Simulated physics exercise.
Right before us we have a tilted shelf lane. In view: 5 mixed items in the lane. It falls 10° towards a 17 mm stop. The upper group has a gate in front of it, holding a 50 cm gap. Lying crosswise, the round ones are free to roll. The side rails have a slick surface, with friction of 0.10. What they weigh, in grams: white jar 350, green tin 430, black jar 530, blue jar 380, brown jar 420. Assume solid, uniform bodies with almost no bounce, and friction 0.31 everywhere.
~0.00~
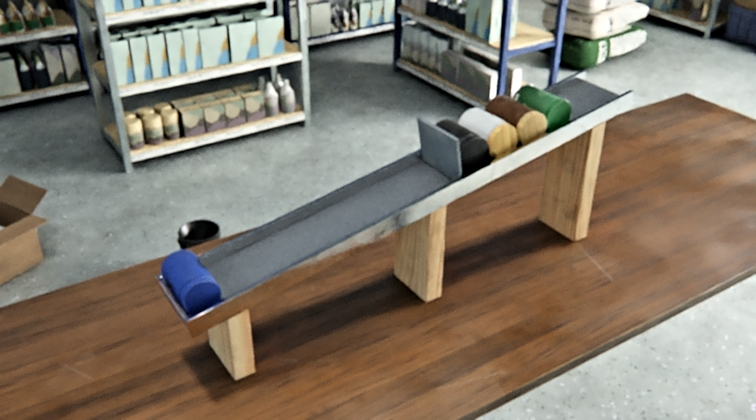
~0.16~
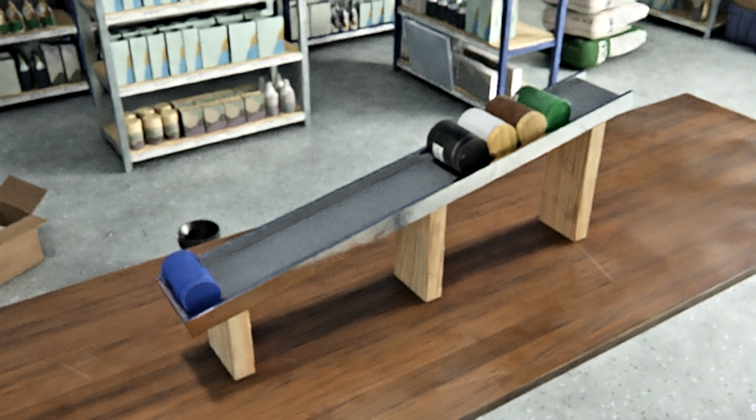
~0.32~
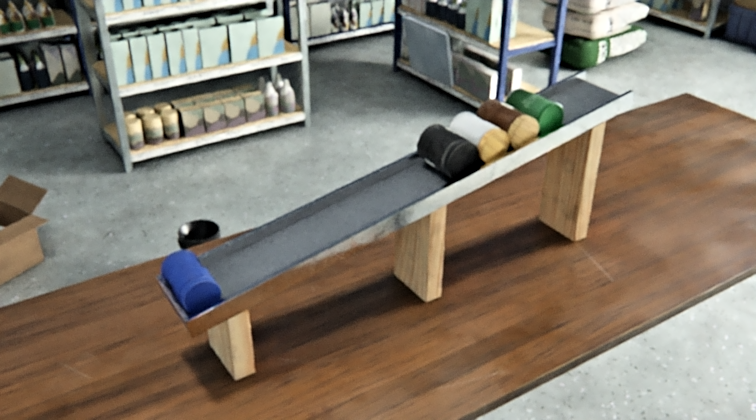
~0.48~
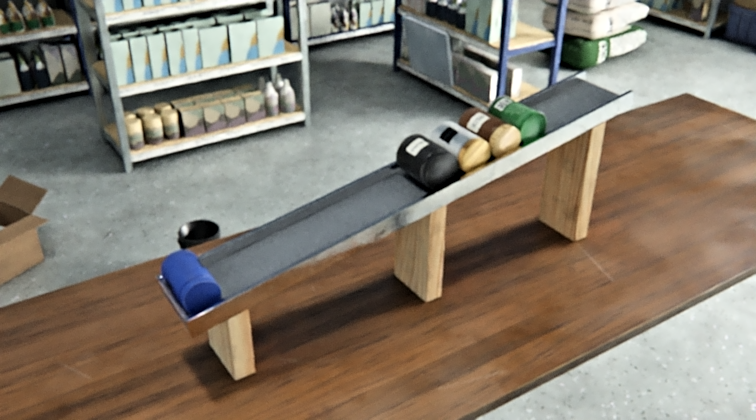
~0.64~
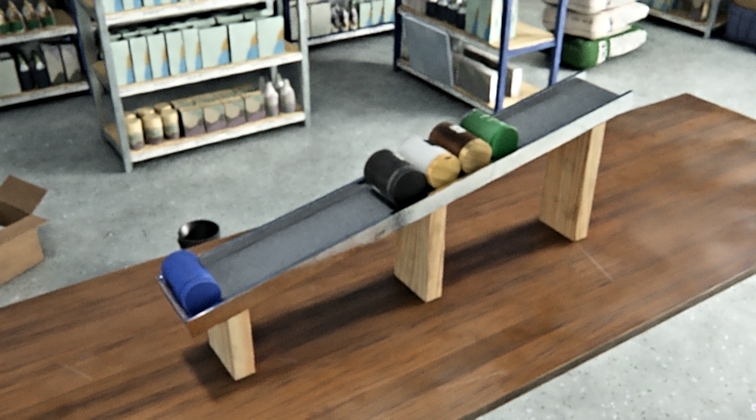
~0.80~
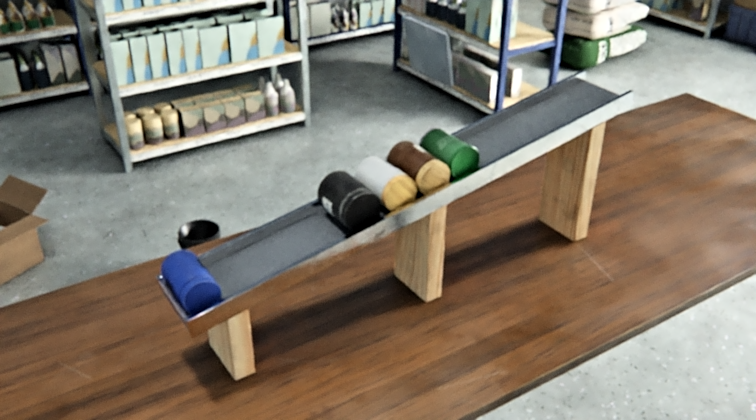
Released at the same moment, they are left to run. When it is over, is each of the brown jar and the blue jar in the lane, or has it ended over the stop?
Brown jar: Still in the lane; blue jar: Over the stop.
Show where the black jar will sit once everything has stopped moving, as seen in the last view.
Look near (187, 277) and you'll find it.
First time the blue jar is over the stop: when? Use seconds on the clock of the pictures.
That comes at close to 1.3 seconds.
Around 1.00 s, leader 14 cm from the stop; brown jar near (347, 204); blue jar near (191, 282).
Around 1.20 s, leader 4 cm from the stop; brown jar near (294, 230); blue jar near (174, 281).
Finally (1.9 s), over the stop, blue jar; the other 4 in the lane. In the last view, brown jar near (266, 244).
